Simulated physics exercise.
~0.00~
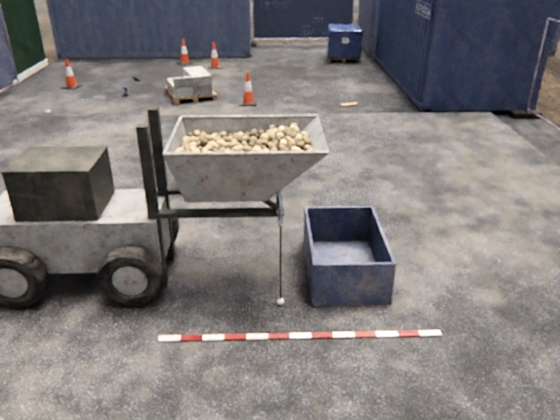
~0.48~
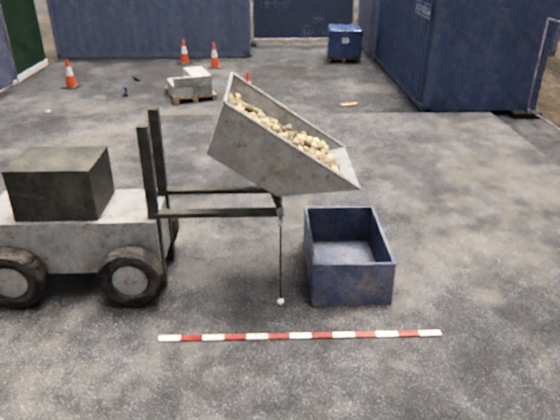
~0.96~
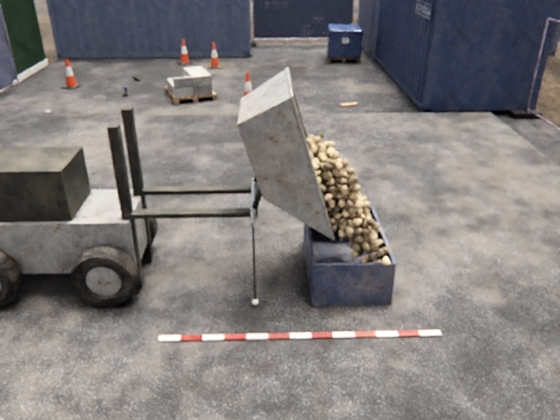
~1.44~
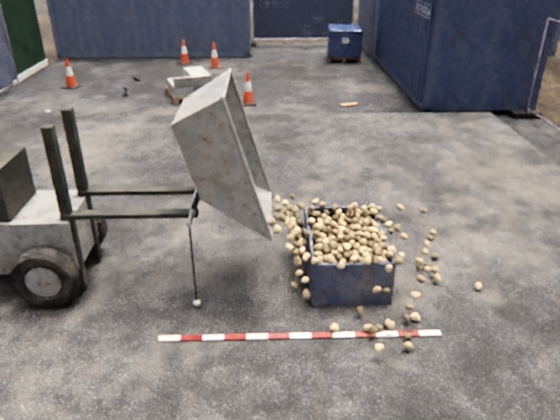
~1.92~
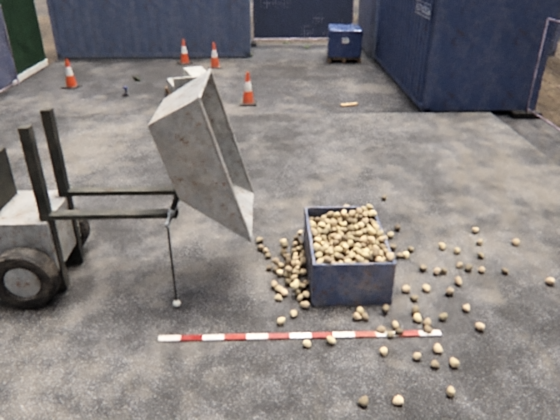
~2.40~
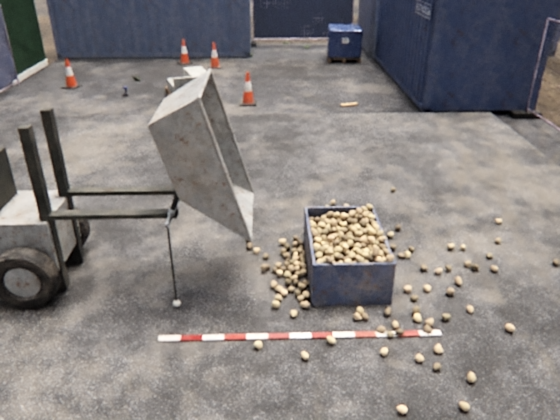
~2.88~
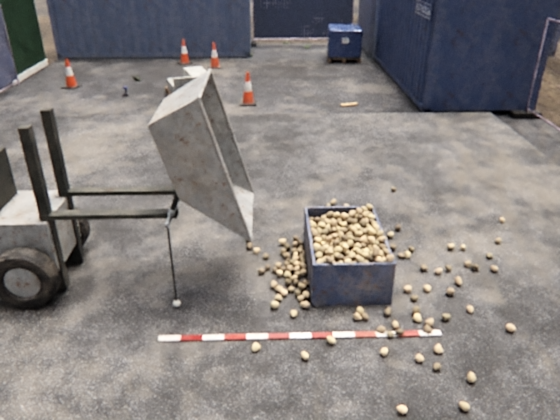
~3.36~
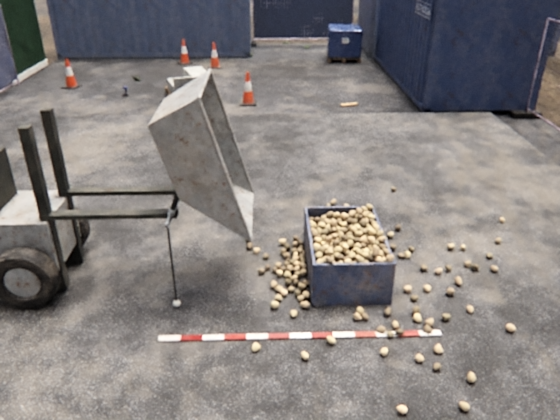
A forklift's steel skip tips stones into a blue bin, some scattering across the floor.
